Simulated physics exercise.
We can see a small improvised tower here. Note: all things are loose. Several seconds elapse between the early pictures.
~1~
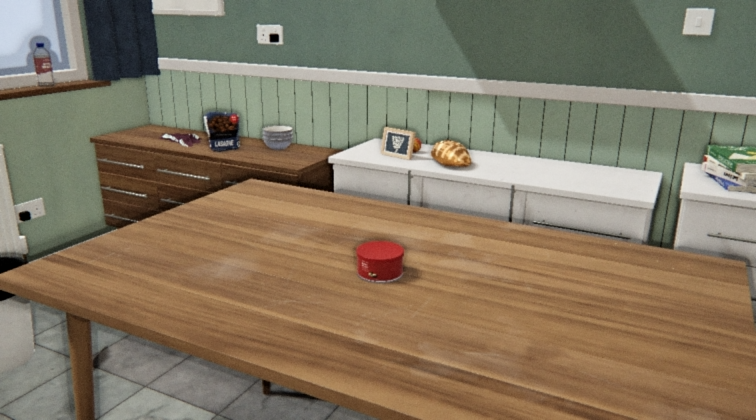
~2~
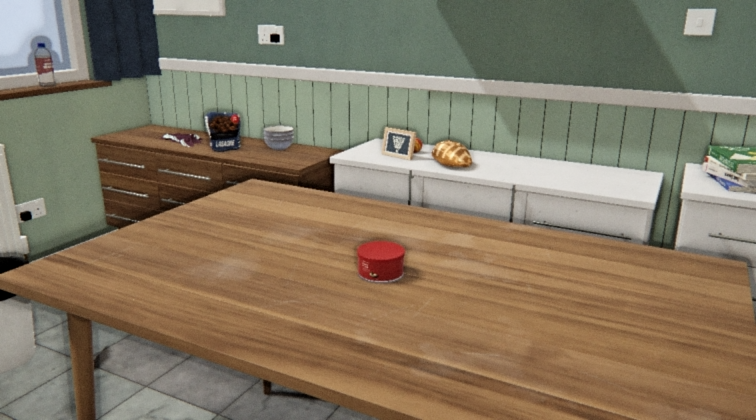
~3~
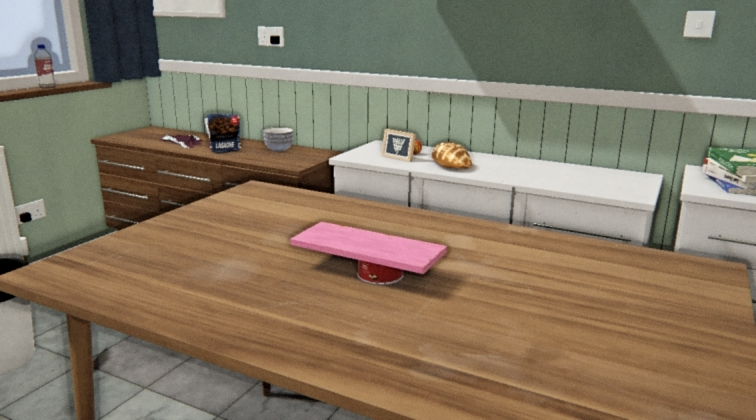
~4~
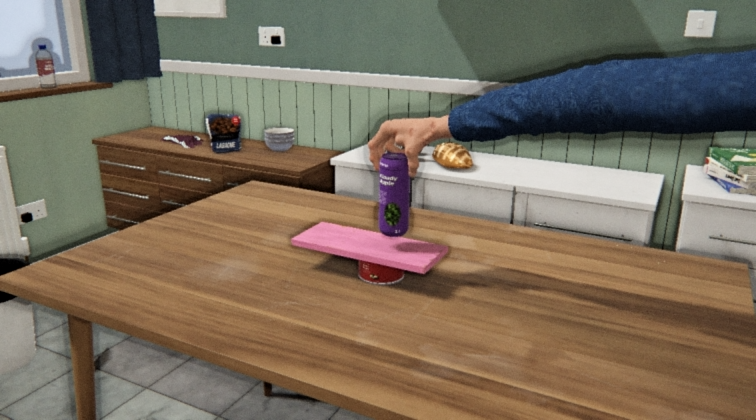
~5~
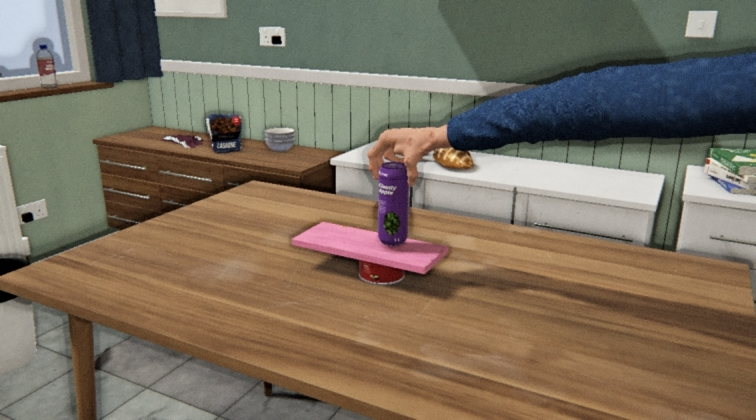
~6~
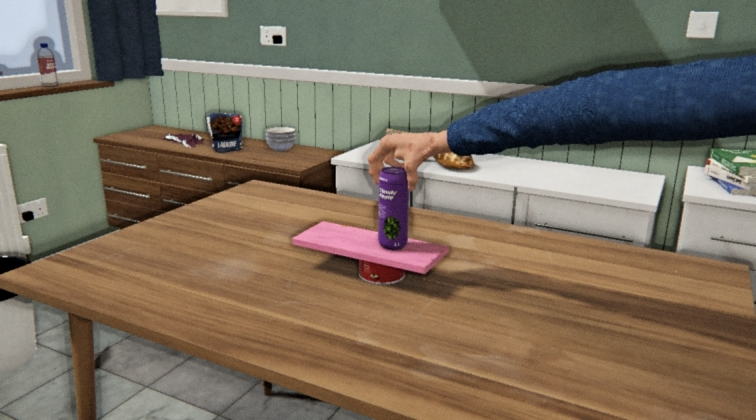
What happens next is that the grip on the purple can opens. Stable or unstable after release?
Stable.
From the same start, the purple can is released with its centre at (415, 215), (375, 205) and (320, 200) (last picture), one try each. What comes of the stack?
Outcomes in order: Stands, then stands, then falls.
Then, 0.40 s after the last picture, nothing has stirred.
Then, 1.10 s after the last picture, purple can resting near (394, 209).
At rest, all 3 in place. Seen from the same camera at the end, purple can near (394, 209). The stack holds.
